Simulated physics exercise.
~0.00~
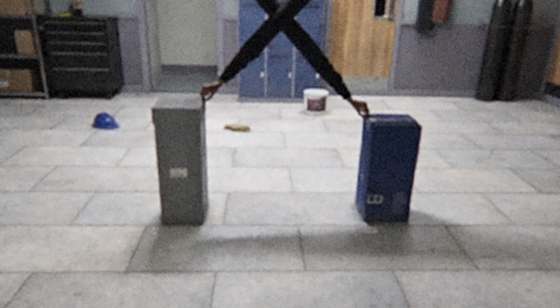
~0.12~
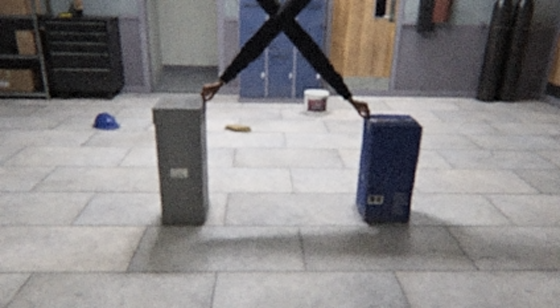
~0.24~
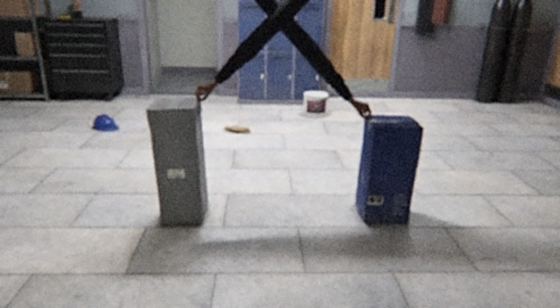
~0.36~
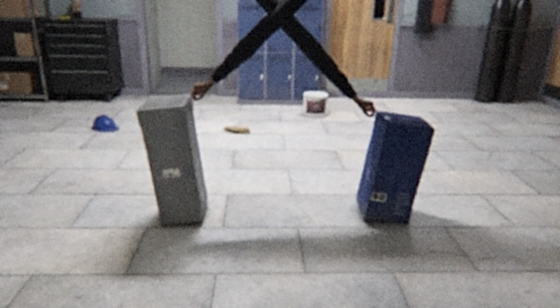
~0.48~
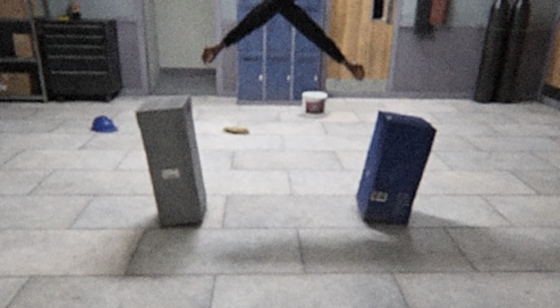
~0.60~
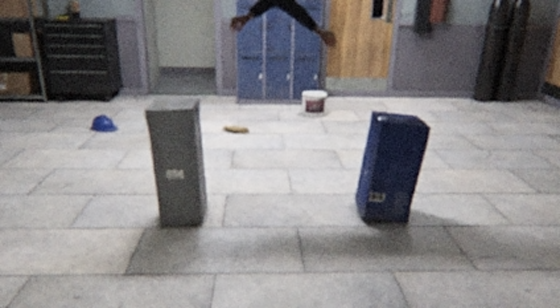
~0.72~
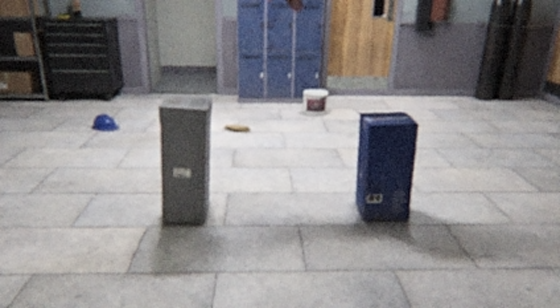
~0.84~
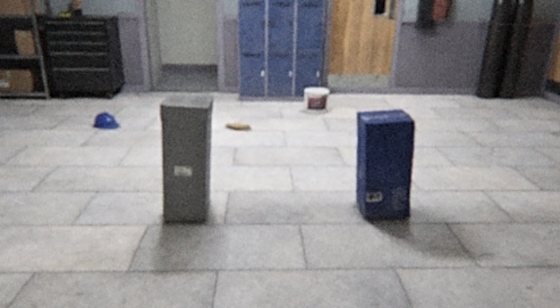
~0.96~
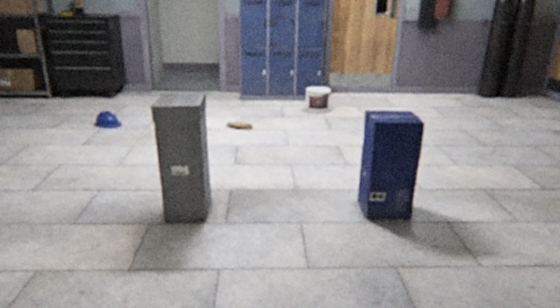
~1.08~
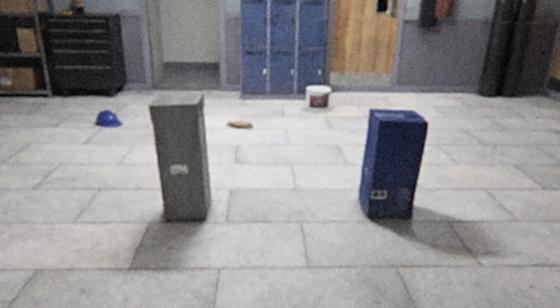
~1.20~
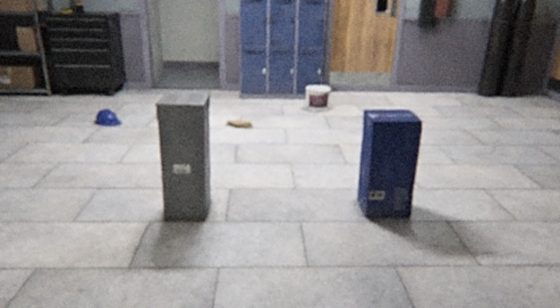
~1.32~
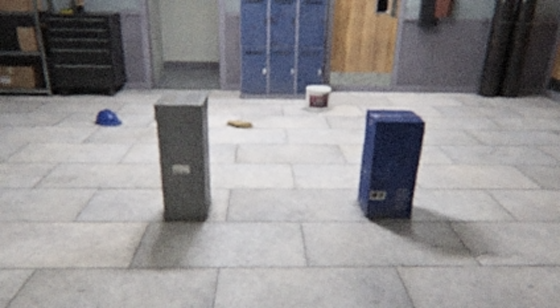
Two hands tilt a grey box and a blue box, release them, and both rock back upright.
